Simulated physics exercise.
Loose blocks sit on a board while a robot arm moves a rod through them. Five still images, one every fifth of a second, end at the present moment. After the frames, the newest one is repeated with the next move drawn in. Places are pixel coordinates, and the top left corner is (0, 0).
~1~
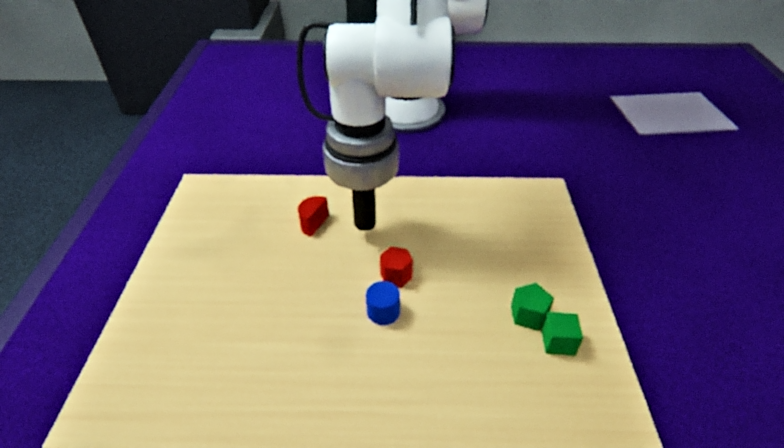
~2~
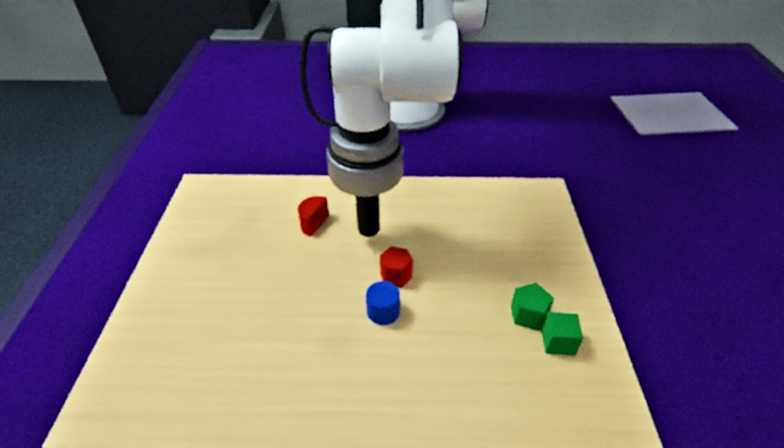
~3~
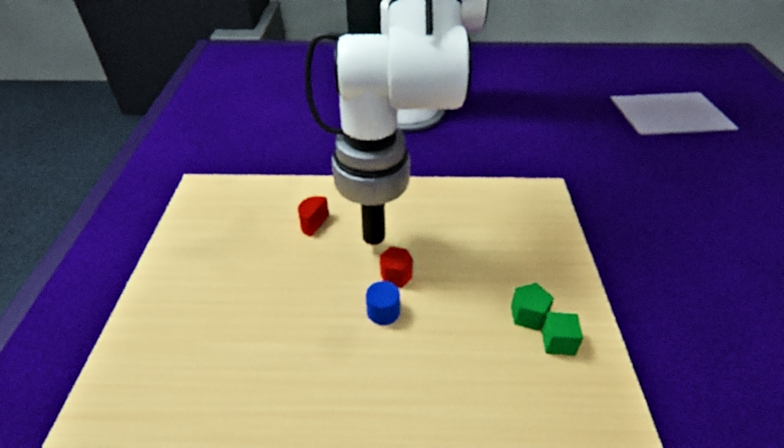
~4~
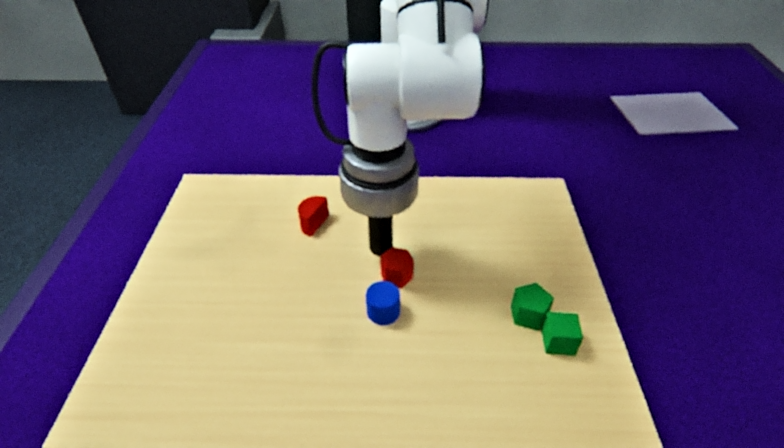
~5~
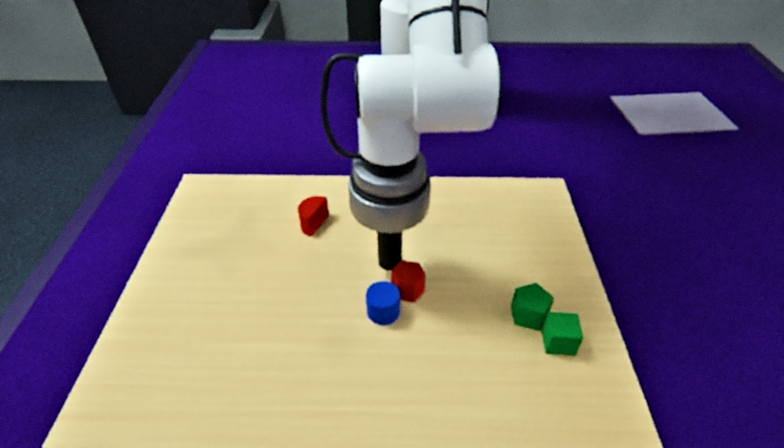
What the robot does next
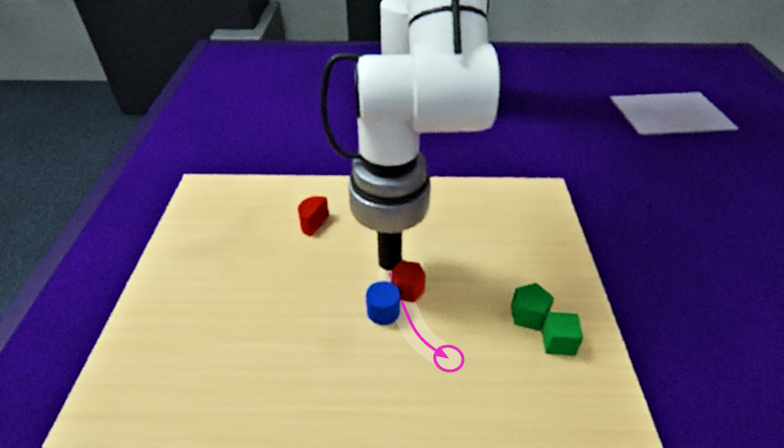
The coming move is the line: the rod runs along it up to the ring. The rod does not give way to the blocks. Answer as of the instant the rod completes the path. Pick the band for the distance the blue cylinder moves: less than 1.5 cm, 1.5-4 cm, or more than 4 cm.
The distance will be 1.5 to 4 cm.
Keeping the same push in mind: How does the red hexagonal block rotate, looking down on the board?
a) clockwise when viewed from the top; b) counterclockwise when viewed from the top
It's b.
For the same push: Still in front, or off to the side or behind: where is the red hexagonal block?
When the path is over, you would find the red hexagonal block off to the side or behind the rod.
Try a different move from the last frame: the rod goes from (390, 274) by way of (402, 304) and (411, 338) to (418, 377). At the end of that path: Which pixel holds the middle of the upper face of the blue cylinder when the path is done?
Somewhere near (378, 317).
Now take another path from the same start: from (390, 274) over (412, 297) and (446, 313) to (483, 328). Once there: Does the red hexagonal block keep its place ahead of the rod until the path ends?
No - that is not the case.
Path on the board, from (390, 274) via (402, 302) and (417, 333), ending at (449, 358).
What follows on the original path. One third of the way, rod at (402, 291); blue cylinder at (381, 302); red hexagonal block at (429, 295), turned 25° anticlockwise.
Two thirds of the way, rod at (418, 323); blue cylinder at (381, 312); red hexagonal block at (446, 306), turned 65° anticlockwise.
At the end, rod at (450, 348); blue cylinder at (381, 312); red hexagonal block at (450, 308), turned 80° anticlockwise.
